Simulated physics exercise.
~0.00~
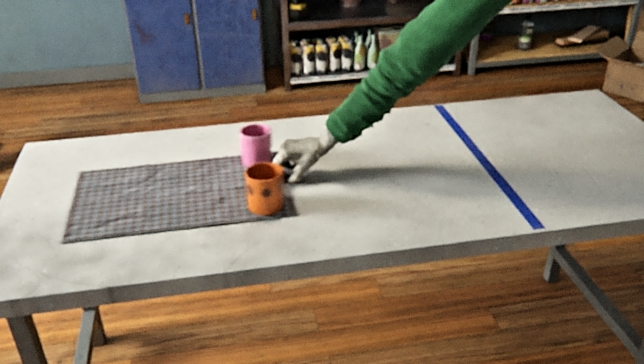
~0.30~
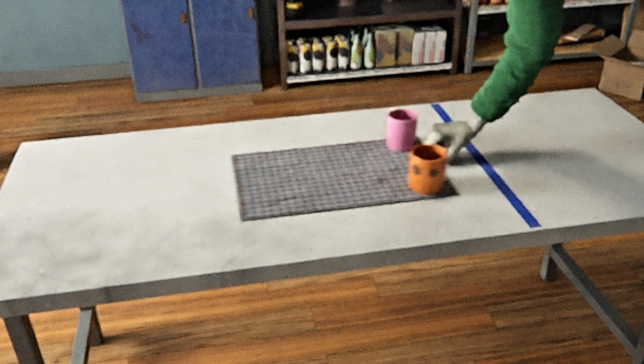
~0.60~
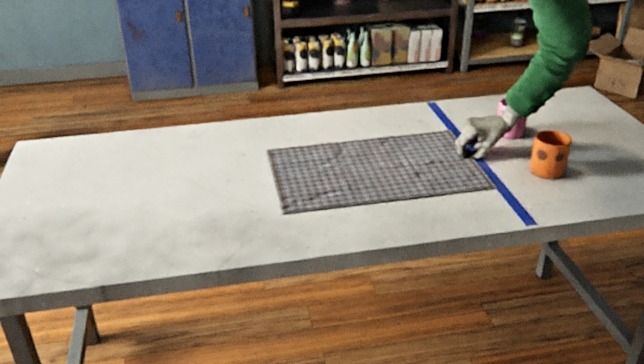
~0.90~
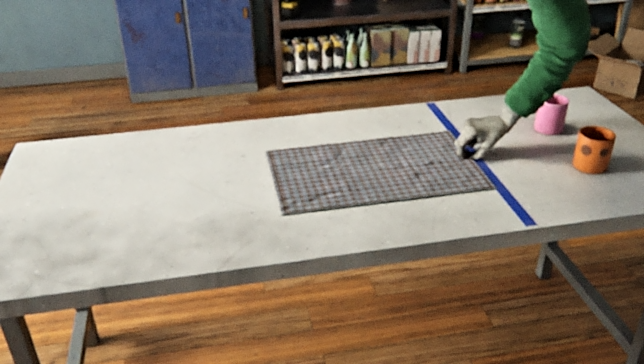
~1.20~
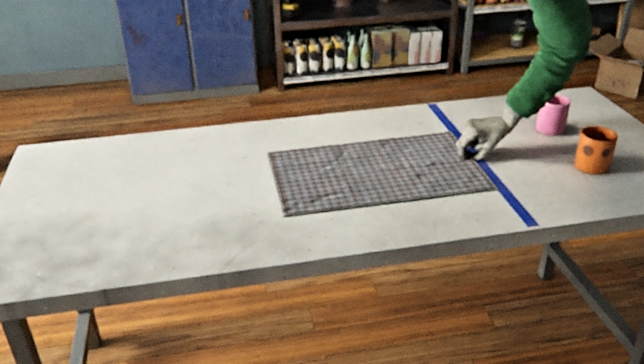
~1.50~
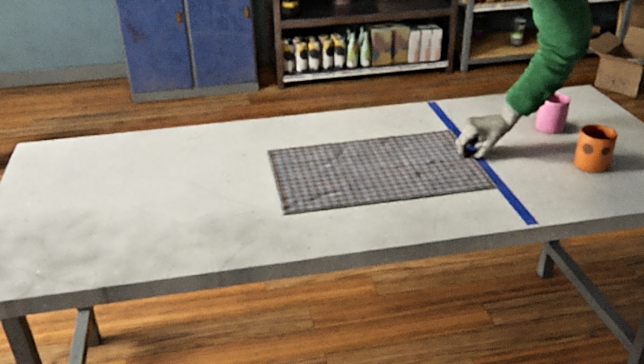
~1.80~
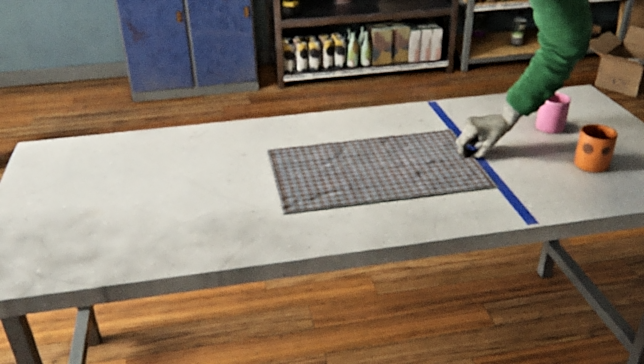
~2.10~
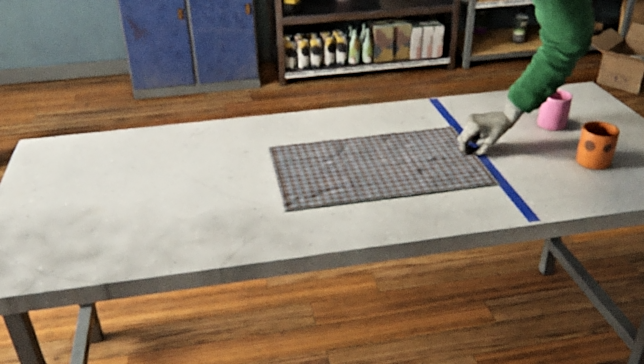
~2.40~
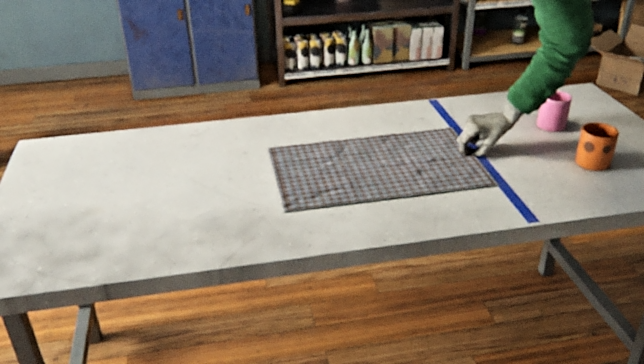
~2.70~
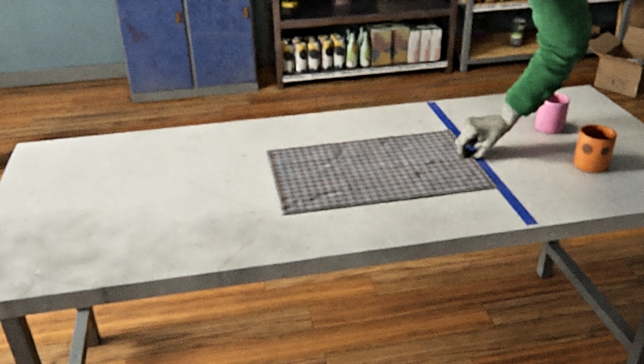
A grey-brown checked cloth carrying an orange mug and a pink mug lies on a pale workbench, seen from slightly above by a gently swaying camera, with blue cabinets and shelves behind. A gloved hand in a green sleeve pulls the cloth rightward toward a strip of blue tape, and both mugs ride along near its leading edge. The hand stops at the tape, and the cloth halts with its hem there. Both mugs slide off the front onto the bare bench beyond the tape. They come to rest upright at the right, the hand still holding the hem.
